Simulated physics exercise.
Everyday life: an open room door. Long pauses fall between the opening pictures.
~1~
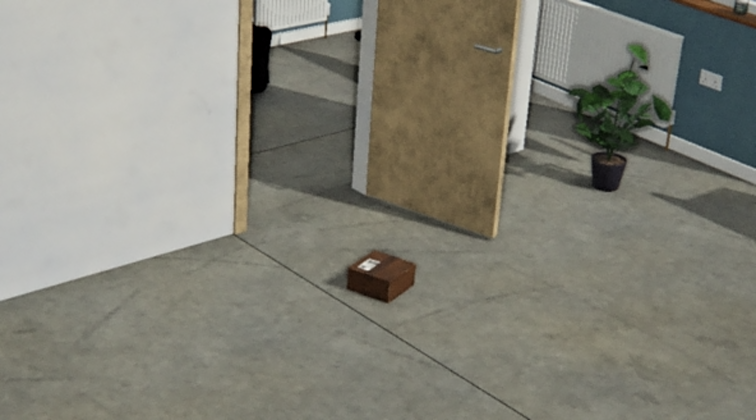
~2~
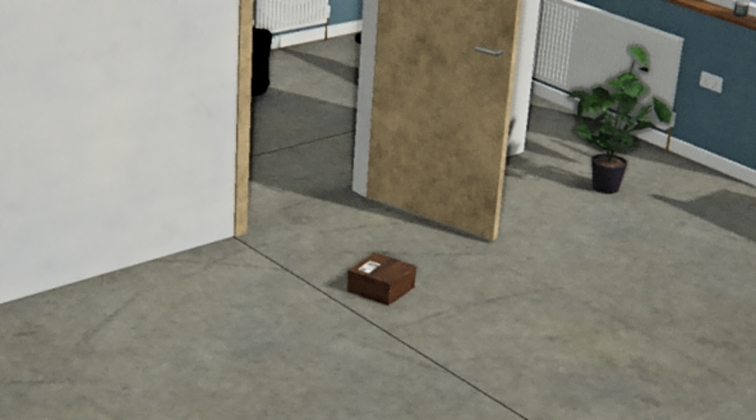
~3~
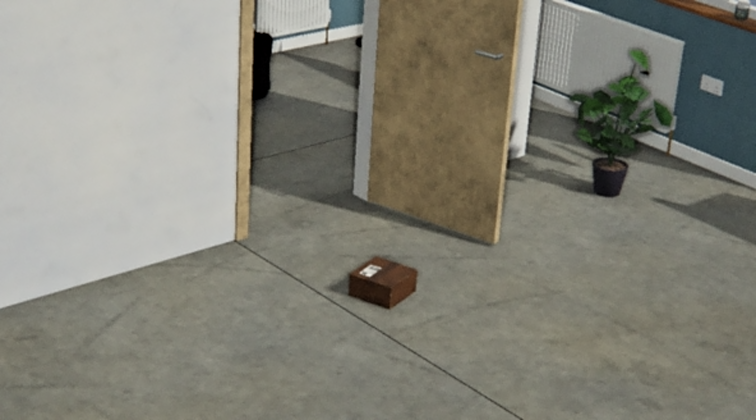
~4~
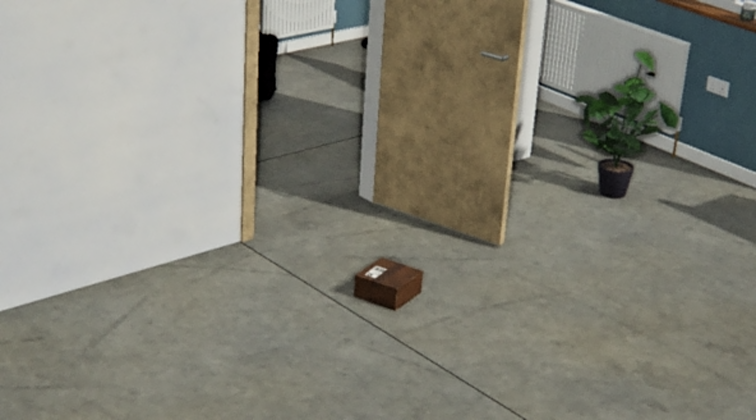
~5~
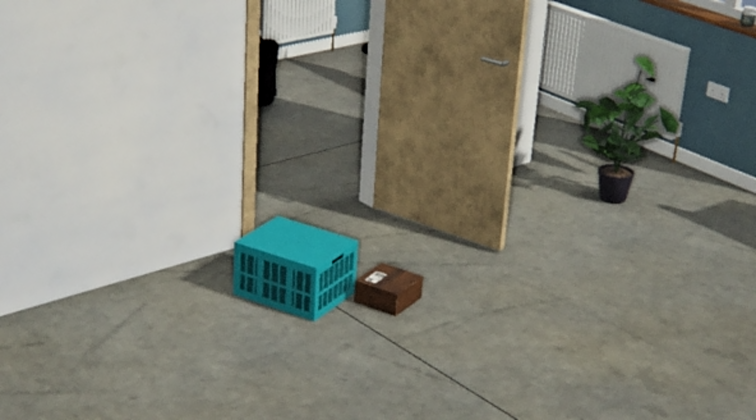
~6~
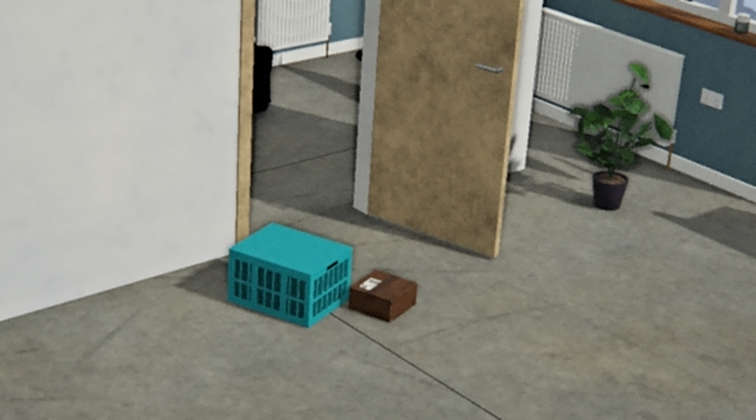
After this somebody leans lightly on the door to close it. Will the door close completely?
The door makes it to the frame.
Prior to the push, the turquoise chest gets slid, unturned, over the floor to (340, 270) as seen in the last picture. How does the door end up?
The door is obstructed after that.
Then, 0.90 s on from there, door 72° open.
Then, 1.50 s on from there, door 33° open.
In the end, door 0° open; both unmoved. At the end, from the last picture's camera, turquoise chest near (290, 274).
